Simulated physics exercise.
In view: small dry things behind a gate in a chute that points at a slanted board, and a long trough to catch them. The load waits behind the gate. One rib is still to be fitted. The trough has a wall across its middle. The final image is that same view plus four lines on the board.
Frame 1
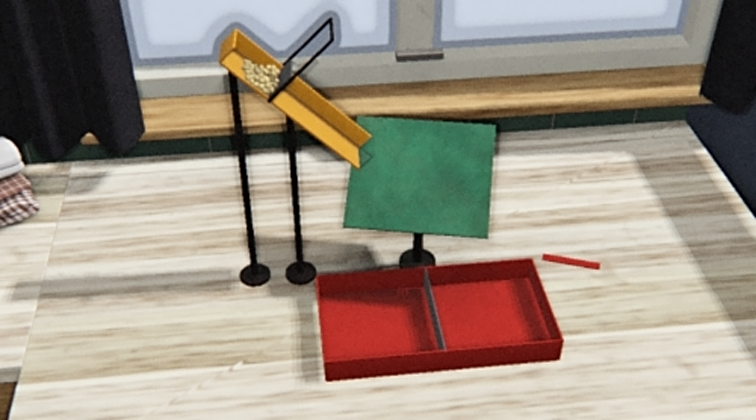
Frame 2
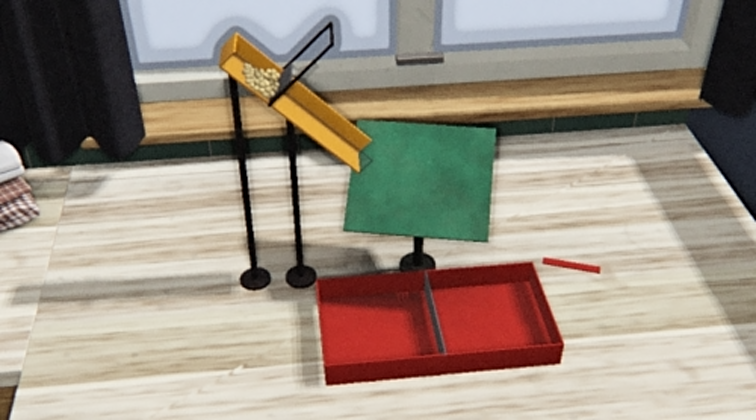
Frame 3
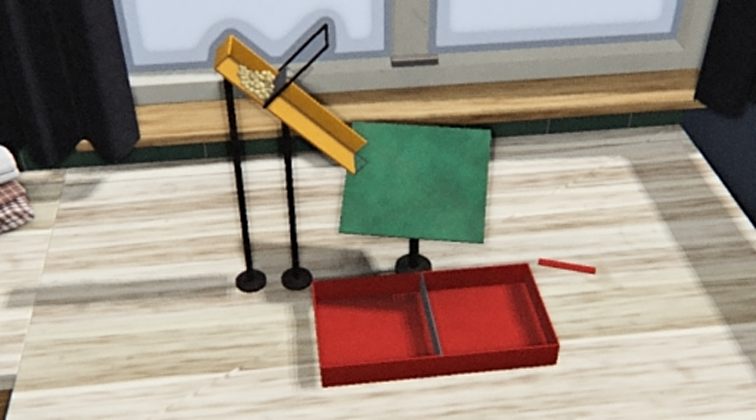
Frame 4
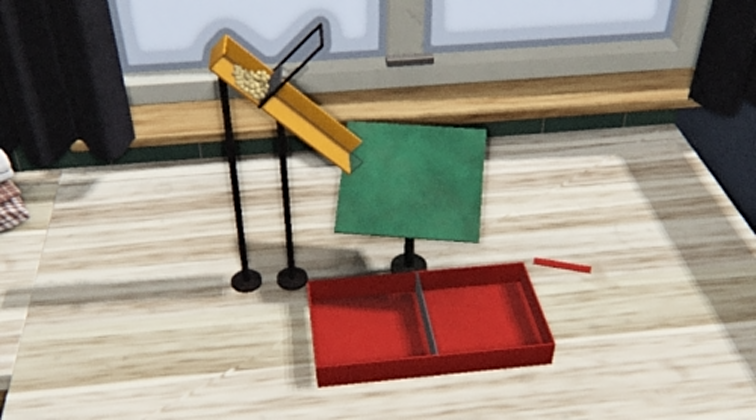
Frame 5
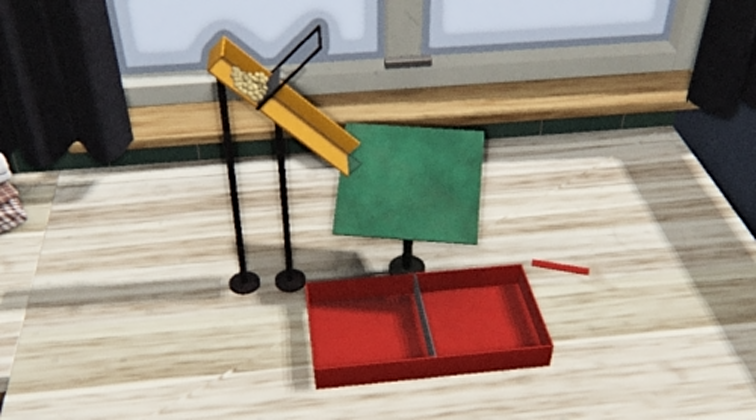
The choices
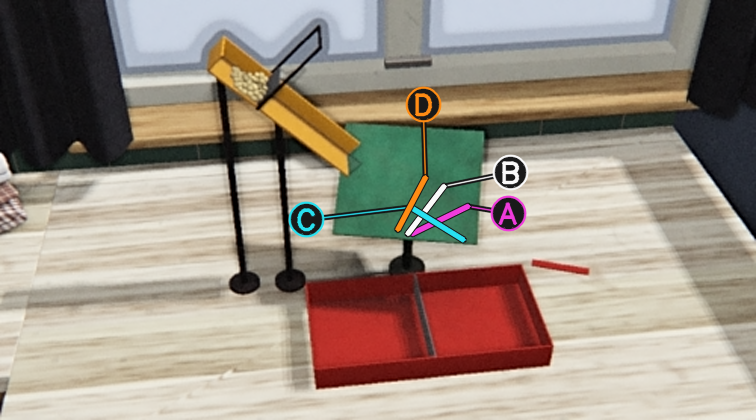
A yellow chute holds pale beans behind a gate as the view shifts very slightly.
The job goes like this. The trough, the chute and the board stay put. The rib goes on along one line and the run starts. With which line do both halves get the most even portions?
It is C.
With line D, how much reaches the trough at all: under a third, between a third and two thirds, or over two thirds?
Over two thirds.
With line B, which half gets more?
Left.
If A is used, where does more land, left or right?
Left.
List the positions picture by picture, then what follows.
Load behind the gate at (265, 78), soya beans; lip of the chute at (358, 159), sloping fairly steeply, in the first frame.
Middle of the board at (421, 179), tilted fairly steeply; middle of its low edge at (415, 236); of its high edge at (426, 124), in the second frame.
Front corners of the trough at (321, 367) and (559, 345); front end of its middle wall at (442, 356); gate still shut at (283, 77), in the third frame.
Middle of the load at (255, 84); lip at (349, 164), in the fourth frame.
Middle of the load at (253, 86); lip at (347, 166), in the fifth frame.
On the marked copy, line A from (467, 206) to (412, 233); line B from (443, 186) to (407, 233); line C from (410, 207) to (463, 239); line D from (425, 177) to (398, 229).
Choosing A, of what is caught, most in the left half, a small part in the right.
Choosing B, of what is caught, nearly all in the left half, a small part in the right.
Choosing C, of what is caught, about half in the left half, about half in the right.
Choosing D, of what is caught, nearly all in the left half, a stray few in the right.
